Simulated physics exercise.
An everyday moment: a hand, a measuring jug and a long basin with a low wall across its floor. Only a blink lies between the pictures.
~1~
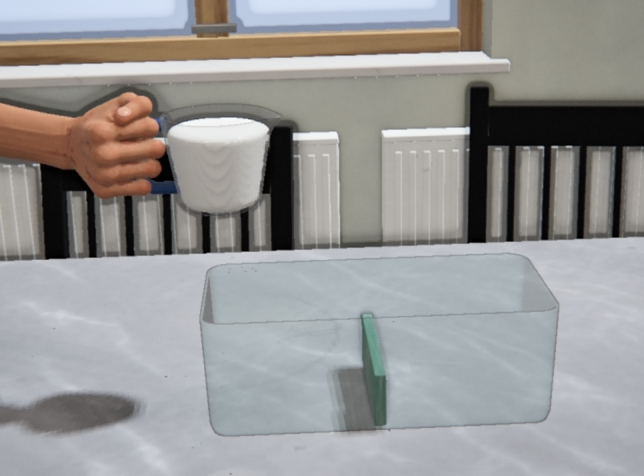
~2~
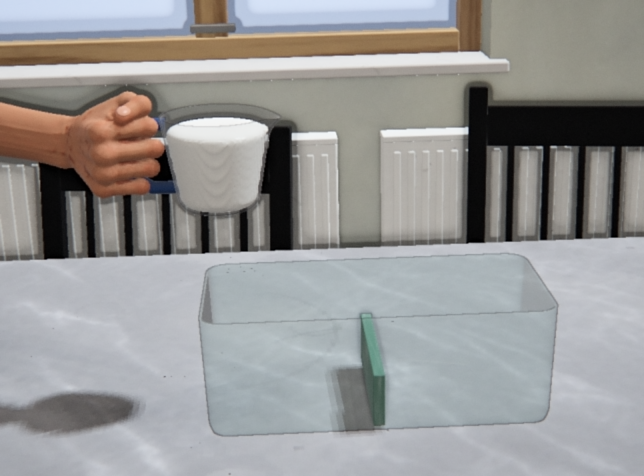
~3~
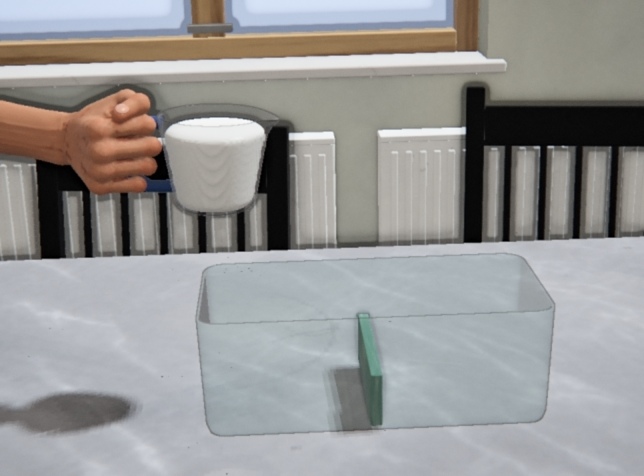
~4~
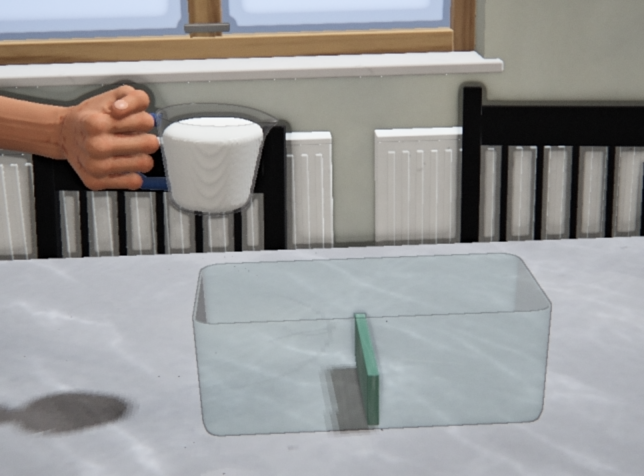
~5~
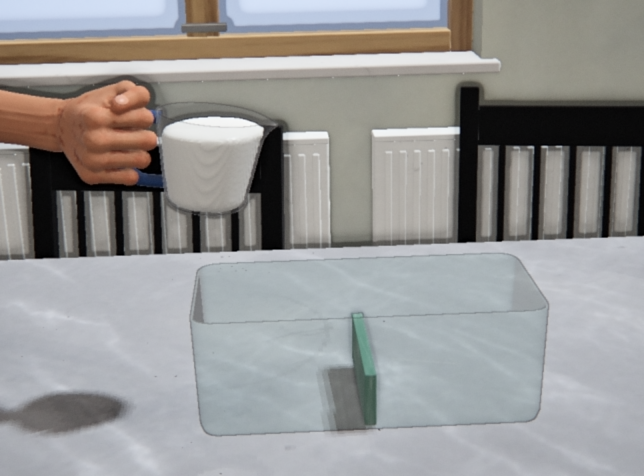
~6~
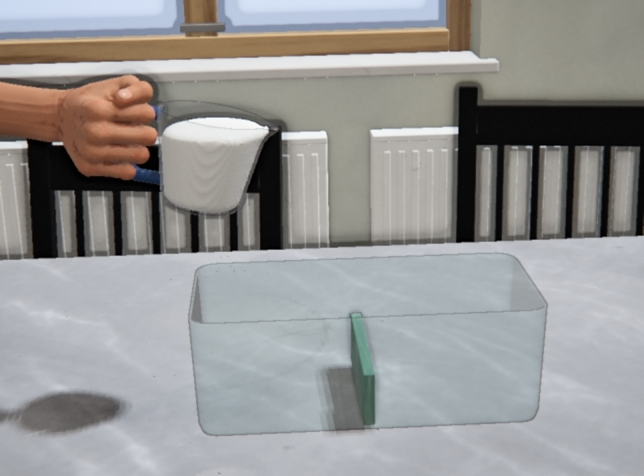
A hand holds a jug of white liquid and slowly tilts it slightly rightward.
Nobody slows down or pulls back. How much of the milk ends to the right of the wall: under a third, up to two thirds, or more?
The share right of the wall is less than a third.
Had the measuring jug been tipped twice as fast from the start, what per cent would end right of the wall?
It comes to 10 per cent or so.
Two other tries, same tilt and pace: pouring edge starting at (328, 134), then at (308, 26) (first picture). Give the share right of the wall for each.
Near 75 % and 80 %.
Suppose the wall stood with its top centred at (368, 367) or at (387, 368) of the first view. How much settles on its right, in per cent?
About 35 and 10 per cent.
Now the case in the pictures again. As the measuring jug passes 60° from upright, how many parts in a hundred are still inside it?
About 70 per cent.
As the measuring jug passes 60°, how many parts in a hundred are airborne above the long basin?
Roughly 20 in a hundred.
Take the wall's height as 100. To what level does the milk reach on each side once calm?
The left part 30 per cent, the right part 0.
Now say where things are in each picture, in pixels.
In the first frame, tilt 0°; pouring edge (282, 115); surface from (167, 130) to (268, 127); the long basin's rim runs from (205, 295) to (542, 282); the wall's top is at (373, 344).
In the second frame, tilt 0°; pouring edge (282, 115); surface from (166, 130) to (268, 127).
In the third frame, tilt 2°; pouring edge (280, 117); surface from (165, 129) to (265, 127).
In the fourth frame, tilt 4°; pouring edge (278, 119); surface from (163, 129) to (264, 127).
In the fifth frame, tilt 7°; pouring edge (278, 123); surface from (162, 130) to (264, 128).
In the sixth frame, tilt 11°; pouring edge (279, 128); surface from (162, 130) to (268, 128).
A moment on, the tilt is 60° and 68 per cent is still to pour, 11 is left of the wall and 2 right of it.
Next, the tilt is 94° and 13 per cent is still to pour, 62 is left of the wall and 13 right of it.
Then the tilt is 104° and 0 per cent is still to pour, 84 is left of the wall and 14 right of it.
Later the tilt is 104° and 0 per cent is still to pour, 84 is left of the wall and 14 right of it.
In the end 84 per cent lies left of the wall, 14 right of it and 2 outside.
